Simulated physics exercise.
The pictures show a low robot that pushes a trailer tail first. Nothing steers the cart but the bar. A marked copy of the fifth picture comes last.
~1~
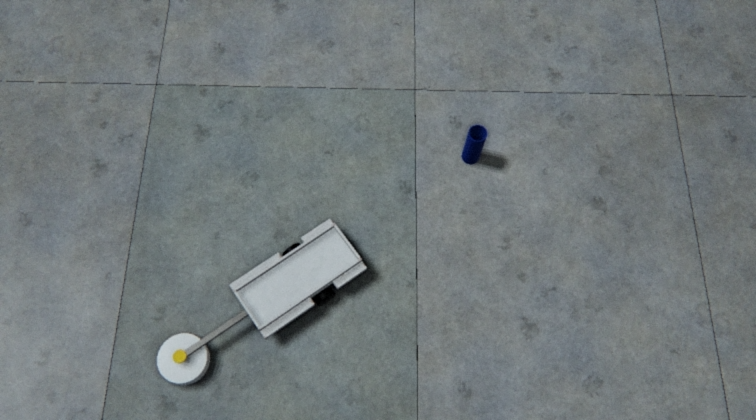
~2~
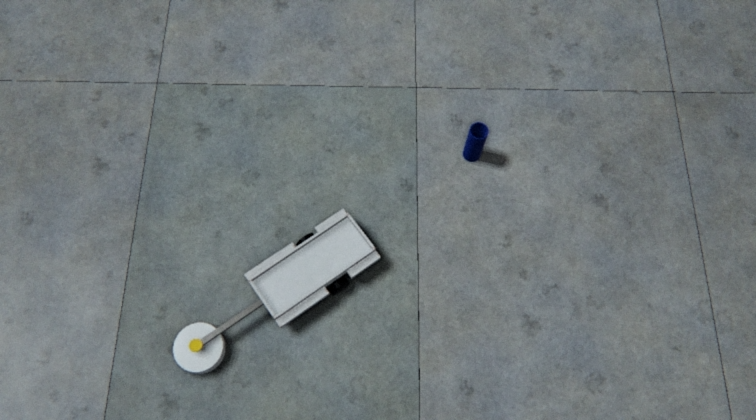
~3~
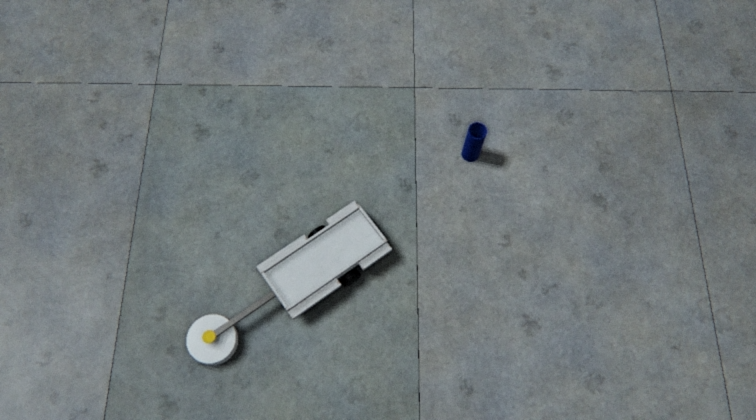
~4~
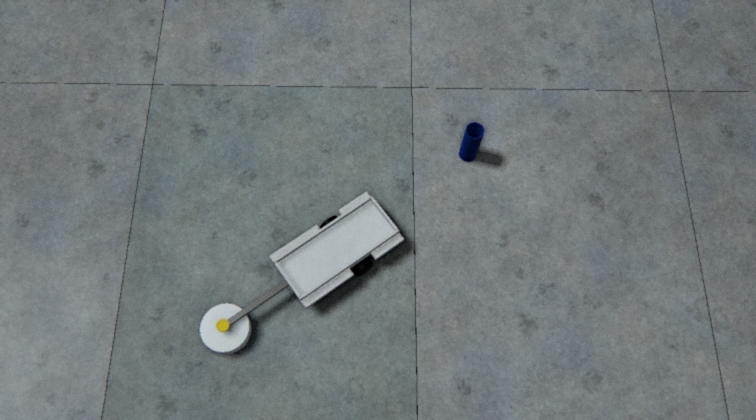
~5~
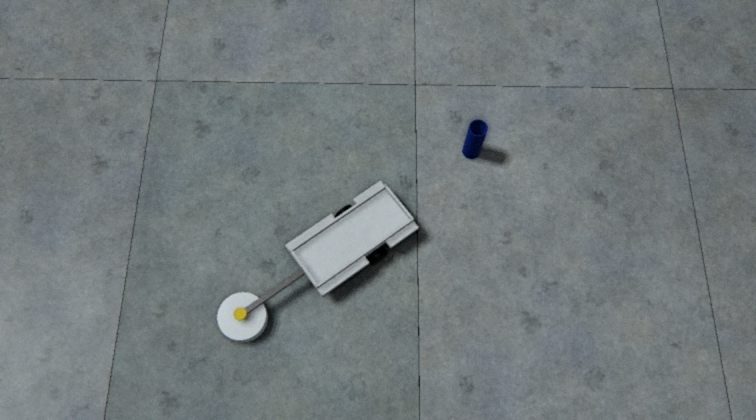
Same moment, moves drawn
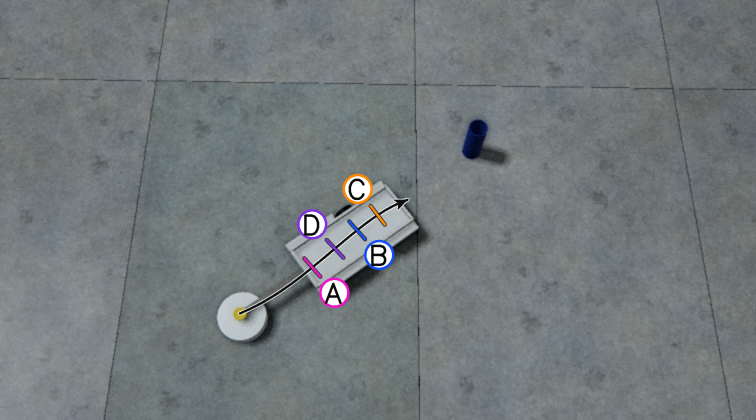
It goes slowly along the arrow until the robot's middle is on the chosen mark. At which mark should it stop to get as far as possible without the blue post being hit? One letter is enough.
At A, and not beyond.
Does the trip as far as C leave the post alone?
No.
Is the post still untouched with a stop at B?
No.
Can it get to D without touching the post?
For that mark, no.
On the marked copy, A at (312, 268); B at (357, 230); C at (378, 215); D at (335, 249); the route from (240, 314) via (330, 252) to (408, 200).
Following A. Soon after the start, robot (270, 303), cart (376, 220).
Later, robot (295, 286), cart (398, 203).
In the end, robot (313, 271), cart (415, 190); nothing has been touched.
As for the rest, B is too far, the post has been hit; C is too far, the post has been hit; D is too far, the post has been hit.
